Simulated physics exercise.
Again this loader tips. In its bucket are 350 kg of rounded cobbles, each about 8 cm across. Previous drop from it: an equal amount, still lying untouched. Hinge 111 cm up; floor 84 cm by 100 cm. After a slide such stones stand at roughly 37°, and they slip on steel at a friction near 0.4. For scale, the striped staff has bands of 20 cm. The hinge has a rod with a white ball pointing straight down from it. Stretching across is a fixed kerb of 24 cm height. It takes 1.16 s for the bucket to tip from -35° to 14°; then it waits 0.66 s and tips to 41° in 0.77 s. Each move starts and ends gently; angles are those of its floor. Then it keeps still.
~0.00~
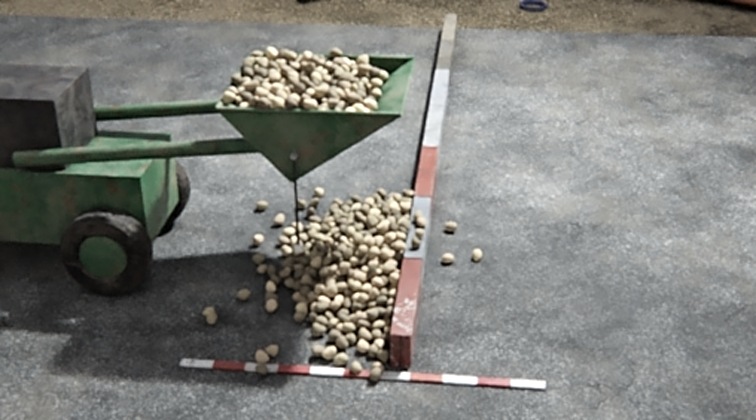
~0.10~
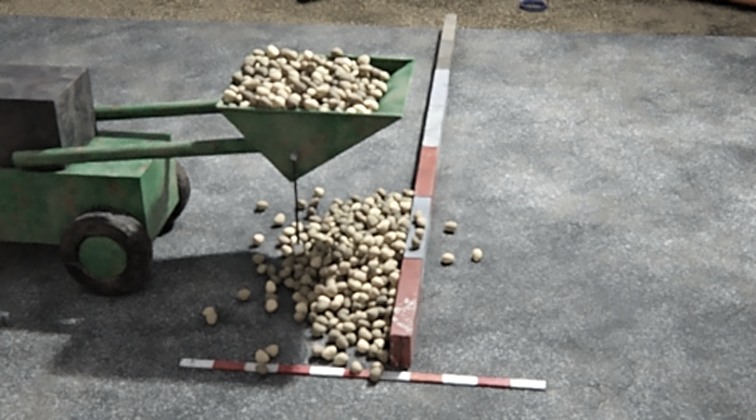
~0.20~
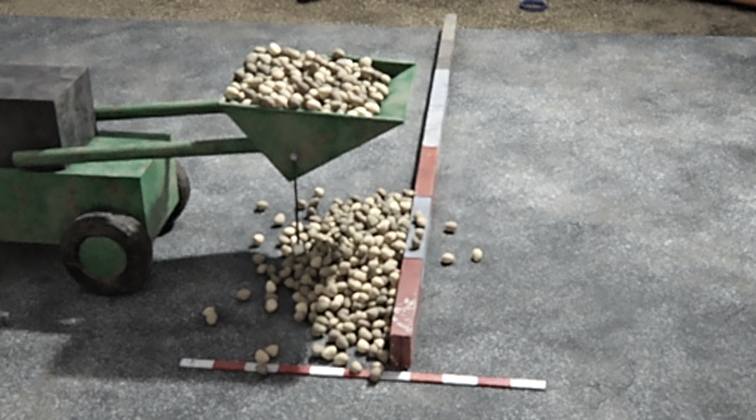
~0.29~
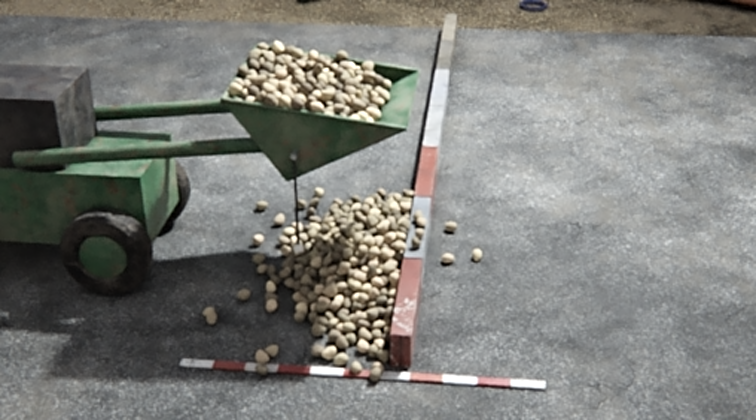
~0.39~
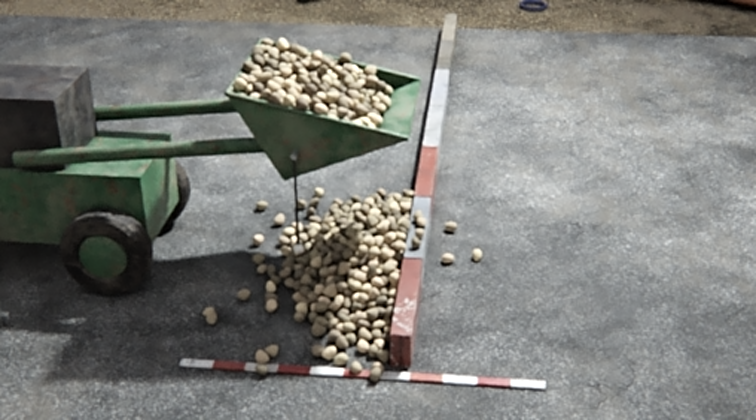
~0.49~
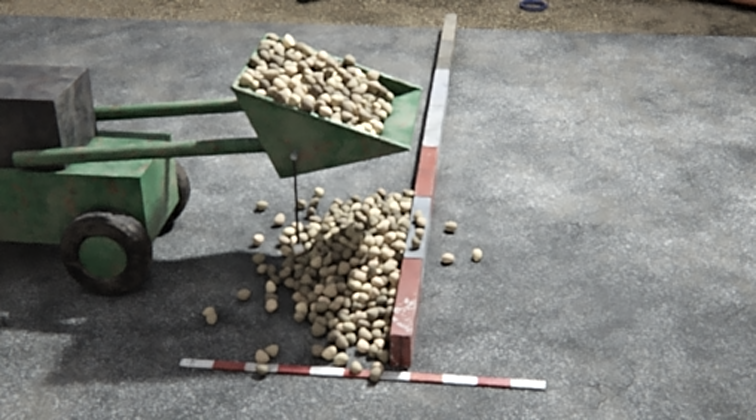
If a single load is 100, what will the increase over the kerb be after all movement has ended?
The increase will be around 73 per cent.
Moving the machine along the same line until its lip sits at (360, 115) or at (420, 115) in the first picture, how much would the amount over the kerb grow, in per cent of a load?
25 %, then 90 %.
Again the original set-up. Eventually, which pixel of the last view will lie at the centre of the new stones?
Their middle is at about (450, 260).
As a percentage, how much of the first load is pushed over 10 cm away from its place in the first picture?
Around 0 in a hundred.
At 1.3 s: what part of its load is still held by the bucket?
About 95 per cent is held.
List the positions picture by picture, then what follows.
Lip at (401, 115), floor tilted -35°, highest stones at (298, 61). The earlier load is highest near (391, 231), 28 cm above ground level, 99 % on this side of the kerb, 1 % over the kerb, in the first frame.
The bucket is at -34°, its lip at (402, 117); the top of the load is at (290, 60); the stones move at 0.1 m/s on average, in the second frame.
Lip at (404, 122), floor tilted -31°, highest stones at (276, 60); the stones move at 0.2 m/s on average, in the third frame.
The bucket is at -27°, its lip at (406, 129); the top of the load is at (280, 58); the stones move at 0.2 m/s on average, in the fourth frame.
The bucket is at -22°, its lip at (408, 139); the top of the load is at (272, 53); the stones move at 0.2 m/s on average, in the fifth frame.
Lip at (409, 150), floor tilted -16°, highest stones at (278, 47); the stones move at 0.3 m/s on average, in the sixth frame.
After 0.9 s the floor is at 6°; in per cent of one load, 100 in the bucket, 99 on this side of the kerb, 1 over the kerb; the foremost stones are at (432, 237).
After 1.3 s the floor is at 14°; in per cent of one load, 95 in the bucket, 104 on this side of the kerb, 1 over the kerb; the foremost stones are at (441, 222).
After 3.0 s the floor is at 41°; in per cent of one load, 0 in the bucket, 131 on this side of the kerb, 68 over the kerb; the foremost stones are at (588, 261).
After 5.5 s the floor is at 41°; in per cent of one load, 0 in the bucket, 127 on this side of the kerb, 73 over the kerb; the foremost stones are at (589, 260). Net gain over the kerb, 73.
